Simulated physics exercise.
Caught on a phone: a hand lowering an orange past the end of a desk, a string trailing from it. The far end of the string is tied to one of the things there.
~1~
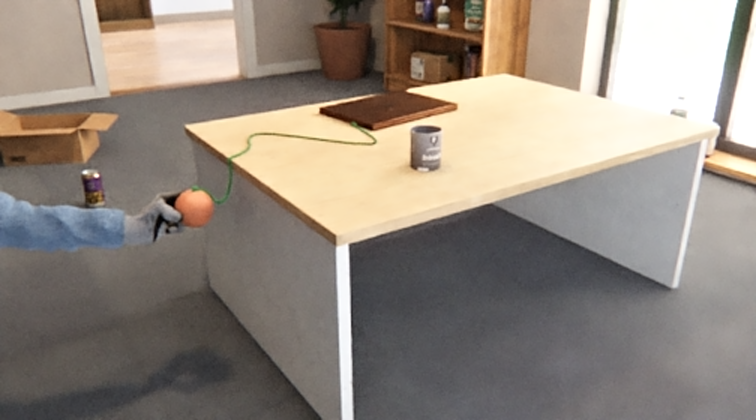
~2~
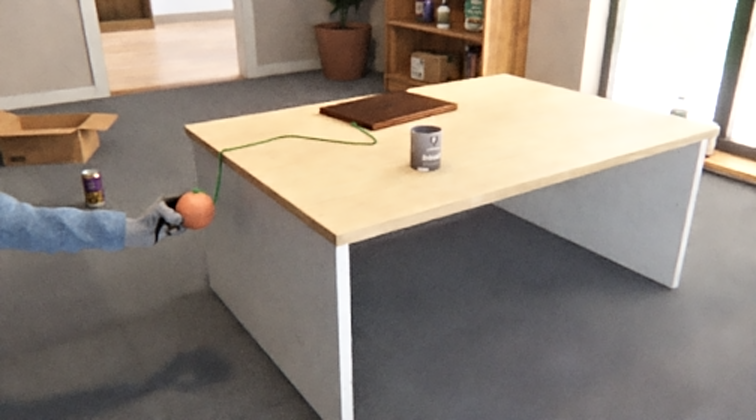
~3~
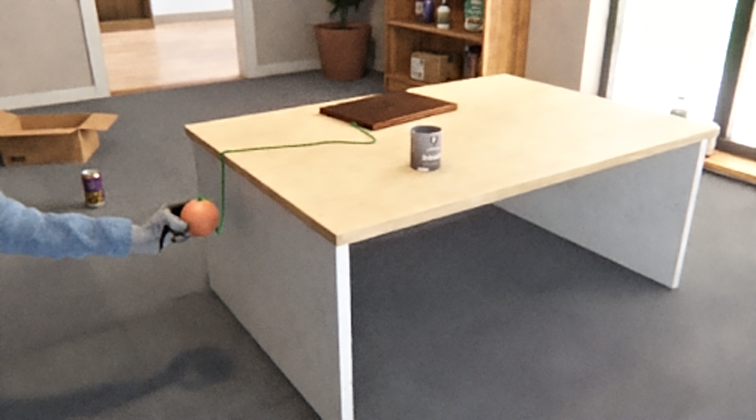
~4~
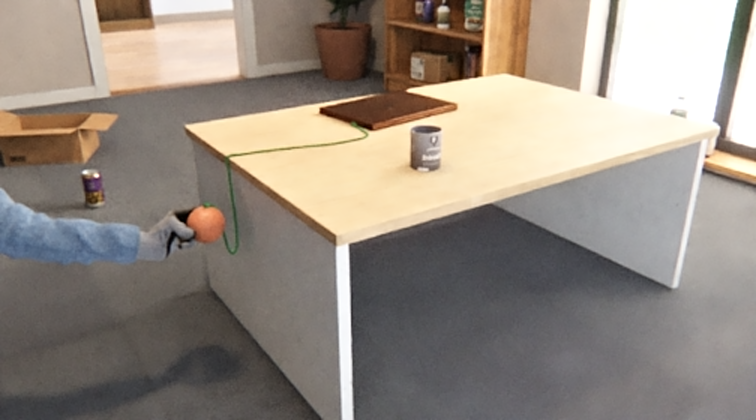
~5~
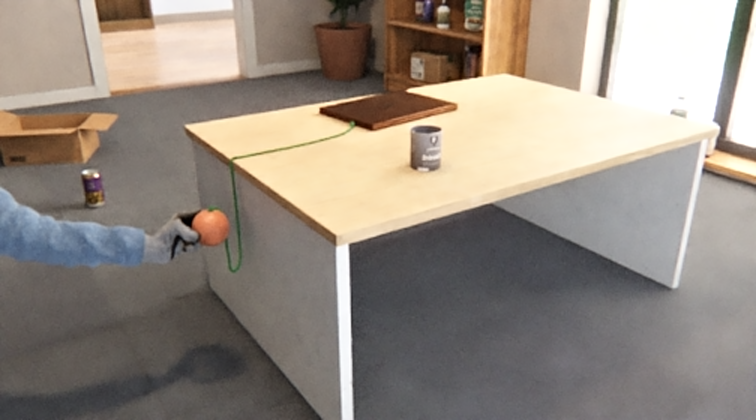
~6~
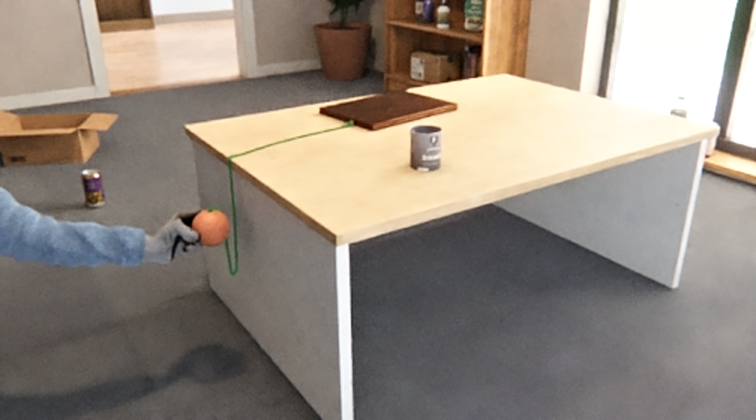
Orange held in a gloved hand moving slightly right and down beside a table, its green string drooping over the edge.
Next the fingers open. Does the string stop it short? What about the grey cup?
In the end the orange reaches the floor; the grey cup remains where it stands.
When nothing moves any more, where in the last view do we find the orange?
At about (225, 344).
Then, 0.22 s after the last picture, orange below the edge near (217, 278); laptop unmoved; cup unmoved.
Then, 0.38 s after the last picture, orange on the floor near (225, 344); laptop unmoved; cup unmoved.
At rest, orange on the floor near (225, 344); laptop unmoved; cup unmoved. The orange lands on the floor and the grey cup keeps its place.
